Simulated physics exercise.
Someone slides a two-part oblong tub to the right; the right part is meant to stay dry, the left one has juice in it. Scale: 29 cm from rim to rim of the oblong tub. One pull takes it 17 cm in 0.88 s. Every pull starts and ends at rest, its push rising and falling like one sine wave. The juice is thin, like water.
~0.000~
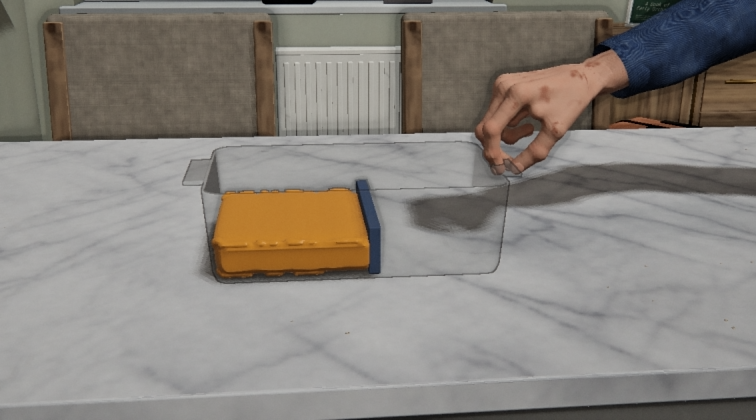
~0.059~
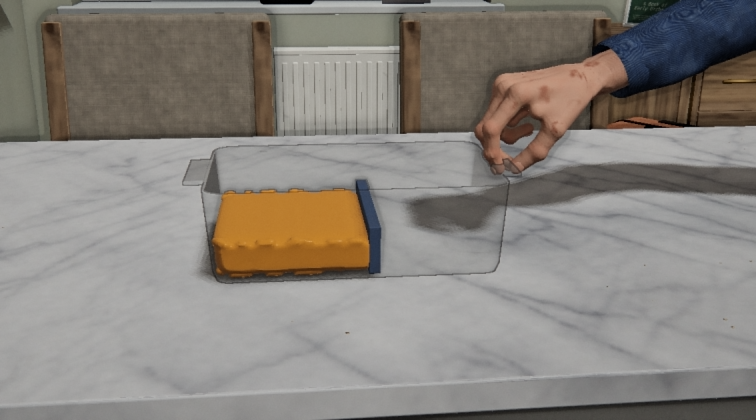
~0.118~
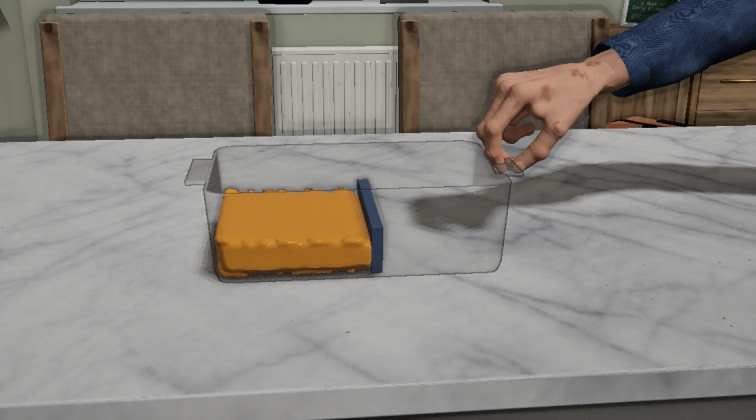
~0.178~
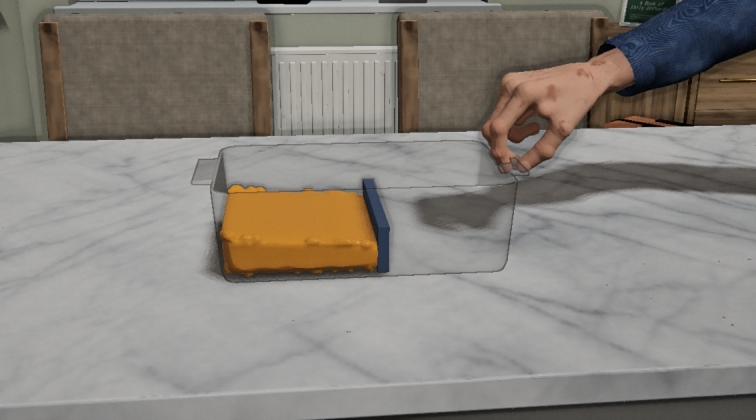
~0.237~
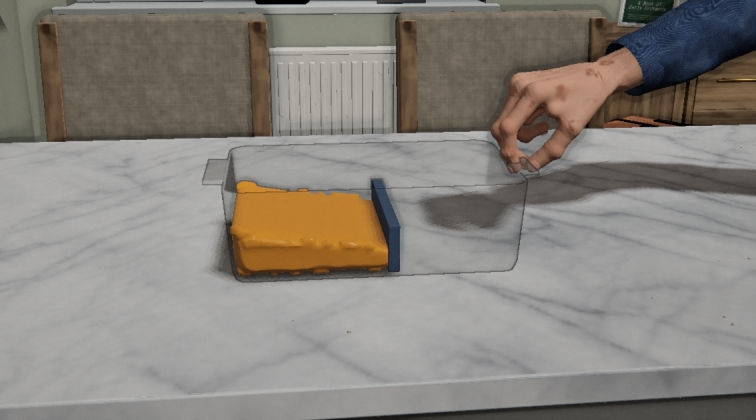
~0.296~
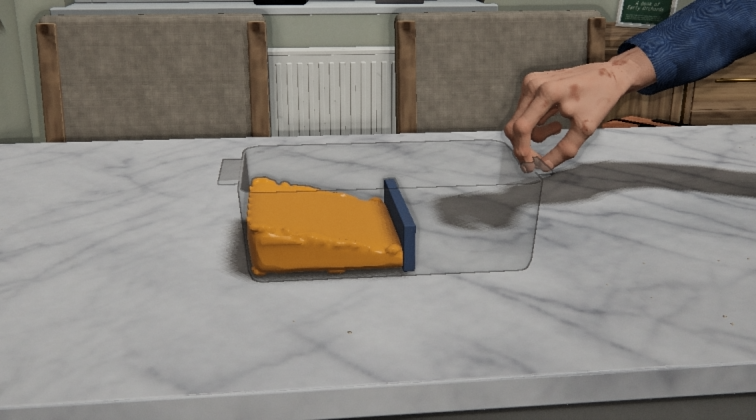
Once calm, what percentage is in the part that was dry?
About 7 per cent.
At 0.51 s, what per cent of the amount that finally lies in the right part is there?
About 0 per cent.
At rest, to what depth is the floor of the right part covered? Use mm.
Some 4 mm deep.
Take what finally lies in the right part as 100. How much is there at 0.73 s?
Some 70 per cent.
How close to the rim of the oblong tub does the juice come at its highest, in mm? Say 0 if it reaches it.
Some 30 mm.
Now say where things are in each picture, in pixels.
It has moved 0.0 cm; in the oblong tub the surface runs from (217, 214) to (362, 211), rim (492, 164); the top of the divider is at (375, 229), in the first picture.
It has moved 0.0 cm; in the oblong tub the surface runs from (217, 214) to (362, 212), in the second picture.
It has moved 0.3 cm; in the oblong tub the surface runs from (219, 212) to (363, 212), in the third picture.
It has moved 0.9 cm; in the oblong tub the surface runs from (224, 208) to (369, 215), in the fourth picture.
It has moved 1.9 cm; in the oblong tub the surface runs from (233, 203) to (379, 218), in the fifth picture.
It has moved 3.4 cm; in the oblong tub the surface runs from (248, 201) to (392, 221), in the sixth picture.
Then, 0.51 s in, it has gone 11 cm; 0 per cent is on the right side and 0 is out of the oblong tub.
Then, 0.73 s in, it has gone 17 cm; 5 per cent is on the right side and 0 is out of the oblong tub.
Then, 0.95 s in, it has gone 17 cm; 5 per cent is on the right side and 0 is out of the oblong tub.
Then, 1.17 s in, it has gone 17 cm; 5 per cent is on the right side and 0 is out of the oblong tub.
Finally, 7 per cent is on the right side and 0 is out of the oblong tub.
